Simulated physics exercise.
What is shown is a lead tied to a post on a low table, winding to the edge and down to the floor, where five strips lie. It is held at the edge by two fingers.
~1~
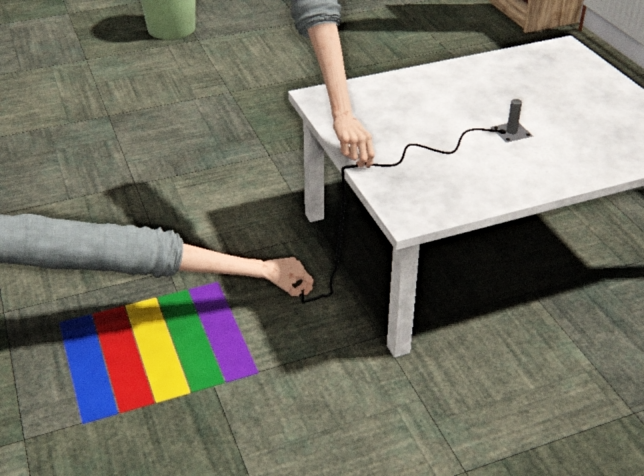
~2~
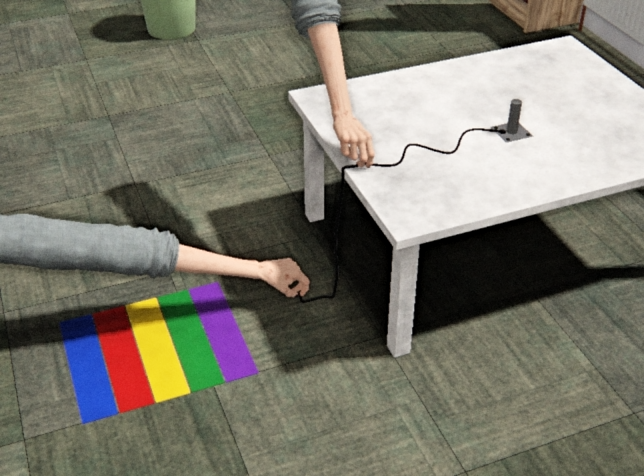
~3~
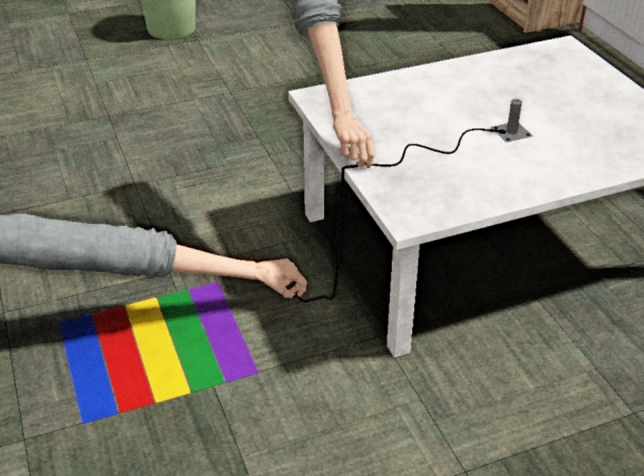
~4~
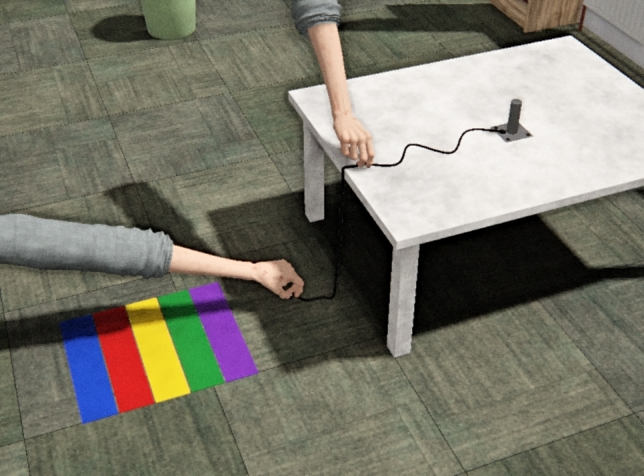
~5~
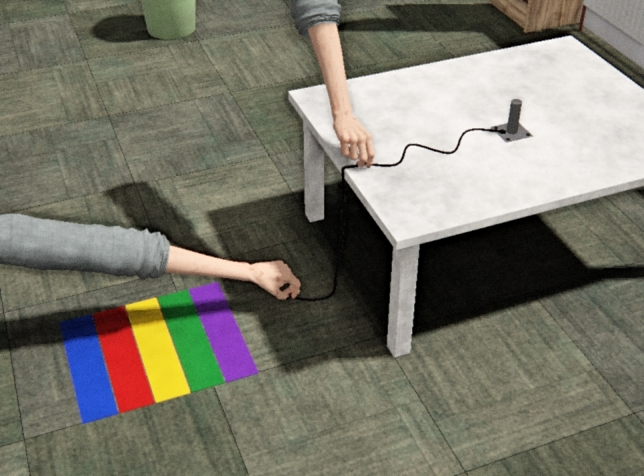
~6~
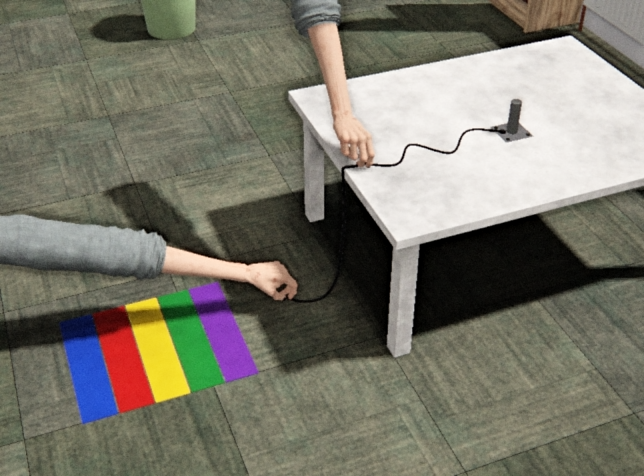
Beside a low white table, a hand holding a black lead's end moves slightly left.
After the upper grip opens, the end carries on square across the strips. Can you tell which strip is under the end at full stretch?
Yes, the yellow one.
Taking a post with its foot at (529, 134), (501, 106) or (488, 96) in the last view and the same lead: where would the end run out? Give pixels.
Approximate places, in that order: (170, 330), (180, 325), (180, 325).
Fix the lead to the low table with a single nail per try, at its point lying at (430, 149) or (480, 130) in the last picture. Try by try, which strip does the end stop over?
Try 1: Green; try 2: Yellow.
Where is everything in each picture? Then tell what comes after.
End (303, 293); purple (235, 360); green (202, 369); yellow (167, 379); red (132, 389); blue (95, 399), in the first picture.
End (299, 294); lead through (475, 130) (438, 151) (398, 164) (343, 181) (336, 237) (336, 286), in the second picture.
End (297, 294), in the third picture.
End (293, 295); lead through (475, 130) (438, 151) (398, 164) (343, 181) (340, 236) (335, 287), in the fourth picture.
End (290, 296), in the fifth picture.
End (287, 297); lead through (475, 130) (438, 151) (398, 164) (343, 181) (343, 235) (333, 286), in the sixth picture.
A little later, end near (202, 320); over green.
Next, end near (171, 328); over green.
When it is tight, end near (153, 333); over yellow. Over yellow.
